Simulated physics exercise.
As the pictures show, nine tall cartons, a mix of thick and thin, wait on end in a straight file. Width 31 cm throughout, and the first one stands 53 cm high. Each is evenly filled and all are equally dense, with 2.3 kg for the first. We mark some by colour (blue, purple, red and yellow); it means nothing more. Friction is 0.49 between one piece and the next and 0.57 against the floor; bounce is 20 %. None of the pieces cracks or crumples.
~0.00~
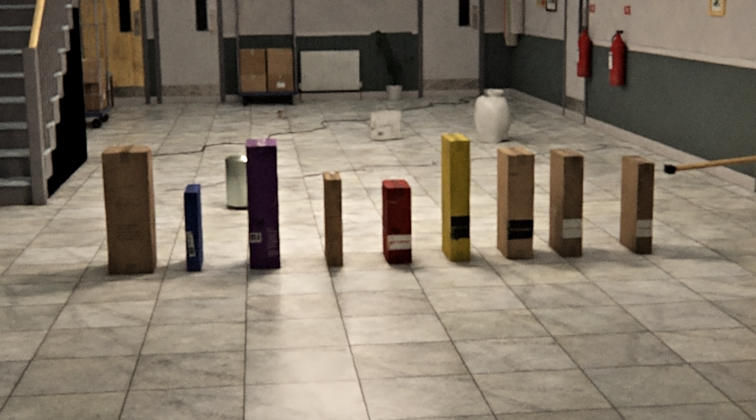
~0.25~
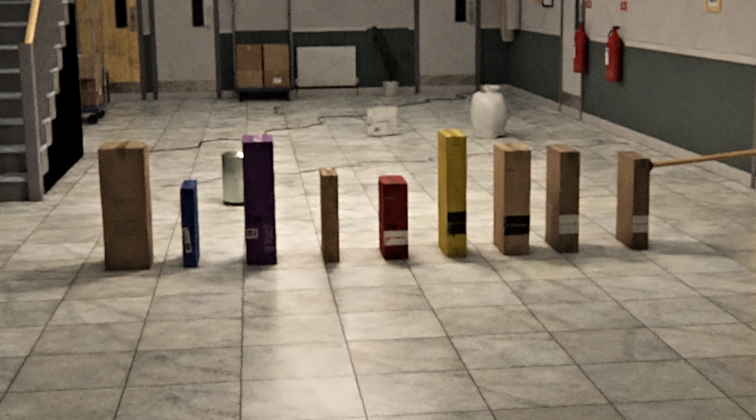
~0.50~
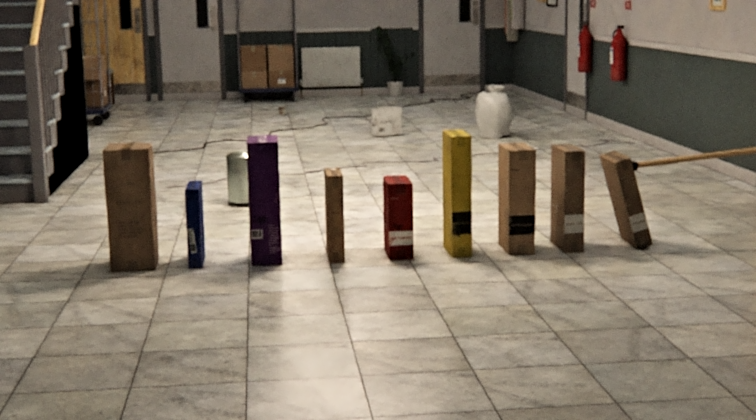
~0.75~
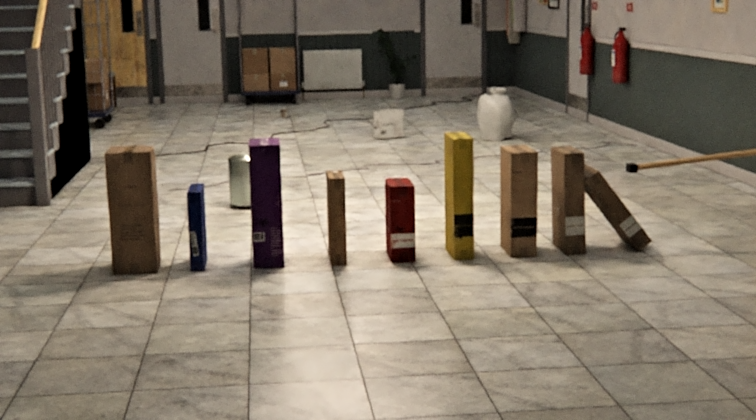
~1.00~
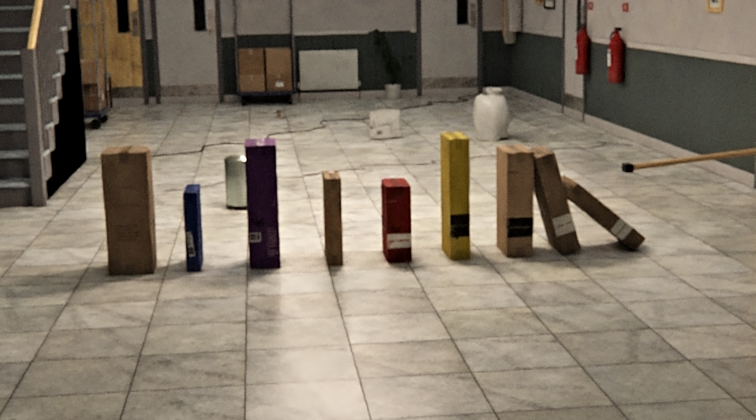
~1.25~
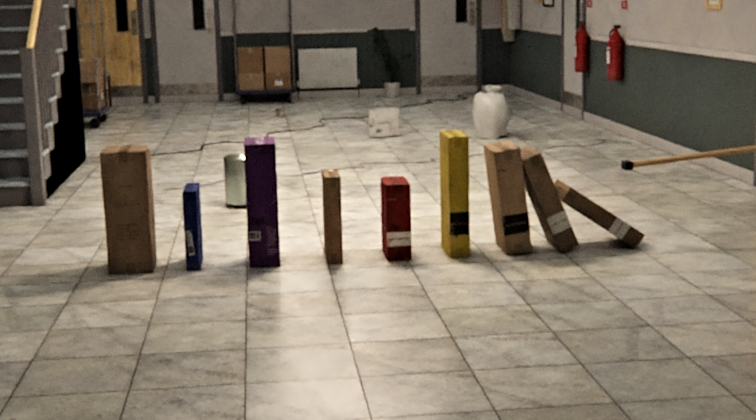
A pole pushes the rightmost carton over leftward, and the next two cartons lean left.
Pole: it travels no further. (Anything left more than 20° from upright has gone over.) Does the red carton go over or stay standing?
Most likely it loses its balance.
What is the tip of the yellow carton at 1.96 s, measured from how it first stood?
Near 30 degrees from where it started.
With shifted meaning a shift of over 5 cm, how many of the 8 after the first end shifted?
The number is 7.
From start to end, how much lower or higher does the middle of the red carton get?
I'd say it sits close to 10 centimetres lower by the end.
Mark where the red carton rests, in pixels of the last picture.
Near (354, 234).
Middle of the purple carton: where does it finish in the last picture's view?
Near (208, 213).
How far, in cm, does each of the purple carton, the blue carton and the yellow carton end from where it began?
The purple one ends around 30 cm from its start, the blue one around 10 cm and the yellow one around 40 cm.
Around 1.60 s, 2 of the 8 other cartons over; red carton unmoved.
Around 1.96 s, 3 of the 8 other cartons over; red carton tipped 9°; yellow carton tipped 30°.
Around 2.22 s, 5 of the 8 other cartons over; red carton tipped 55°; yellow carton tipped 58°.
Around 2.72 s, 6 of the 8 other cartons over; red carton tipped 71°; yellow carton tipped 67°.
Finally (3.3 s), 7 of the 8 other cartons over; red carton tipped 72°; yellow carton tipped 67°; purple carton tipped 49°. One left standing. Seen by the last camera, middles, red carton near (354, 234), yellow carton near (388, 220).
